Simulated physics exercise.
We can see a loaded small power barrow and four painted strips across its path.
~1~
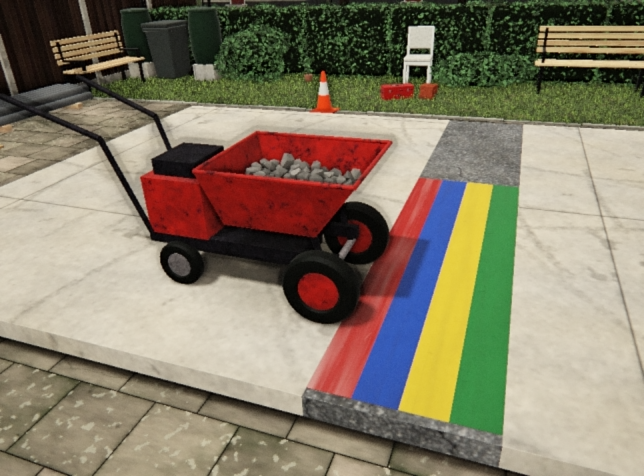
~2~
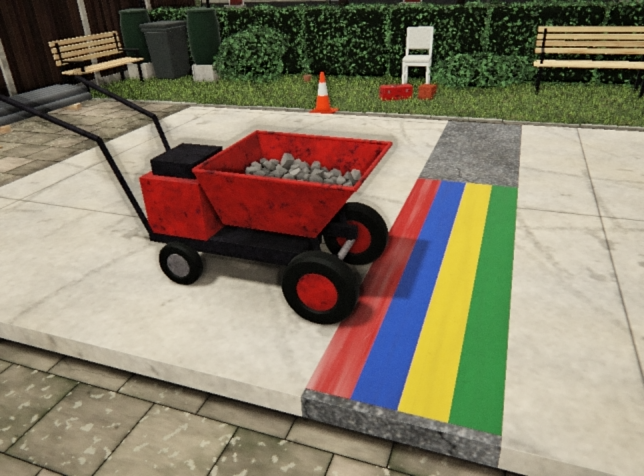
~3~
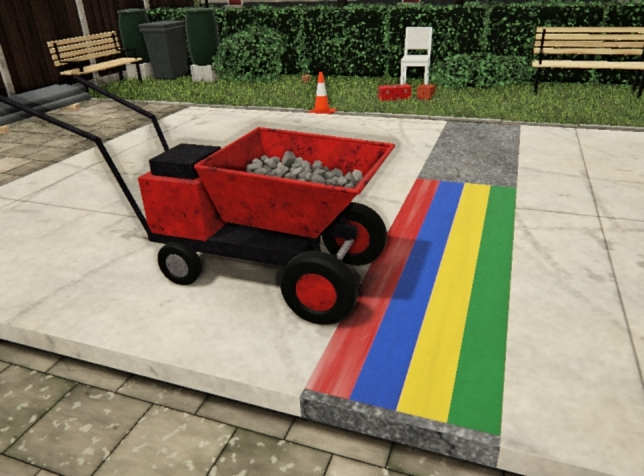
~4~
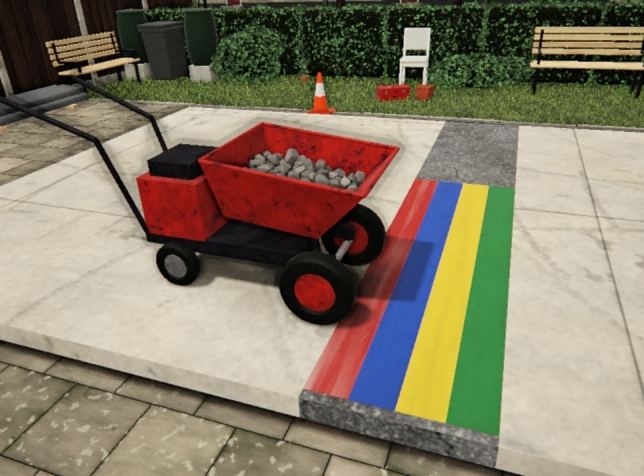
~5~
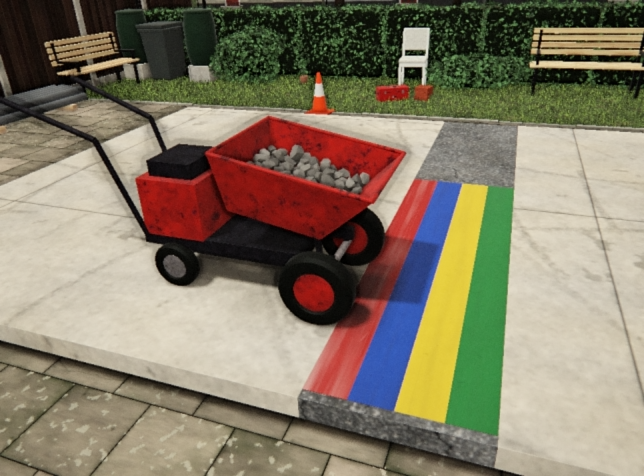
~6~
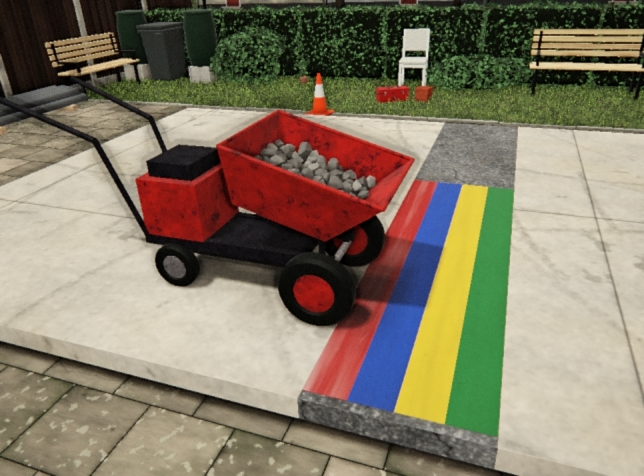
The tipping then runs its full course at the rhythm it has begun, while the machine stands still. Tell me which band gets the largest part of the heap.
I would say the green band gets the largest part.
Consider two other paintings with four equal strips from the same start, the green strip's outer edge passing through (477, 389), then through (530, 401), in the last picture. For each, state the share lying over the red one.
The first gives 0 %, the second 0 %.
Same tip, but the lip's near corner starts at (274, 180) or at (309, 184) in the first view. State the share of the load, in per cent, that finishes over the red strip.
You'd see close to 20 per cent the first time and close to 0 per cent the next.
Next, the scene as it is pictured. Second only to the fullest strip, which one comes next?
I'd say the yellow strip.
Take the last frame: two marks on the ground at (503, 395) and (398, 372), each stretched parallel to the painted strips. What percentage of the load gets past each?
Roughly 20 and 100 percent.
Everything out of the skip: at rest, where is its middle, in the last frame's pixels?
(484, 314).
Soon after the last picture, skip tipped steeply; all in the skip.
A little later, skip tipped right over; nearly all in the skip; a small part over the yellow strip; a stray few over the green strip.
Later still, skip tipped right over; about a quarter in the skip; about a quarter over the yellow strip; about half over the green strip; about a quarter off the paint.
By the end, skip tipped right over; a small part in the skip; none over the red strip; a stray few over the blue strip; about a quarter over the yellow strip; about half over the green strip; about a quarter off the paint.
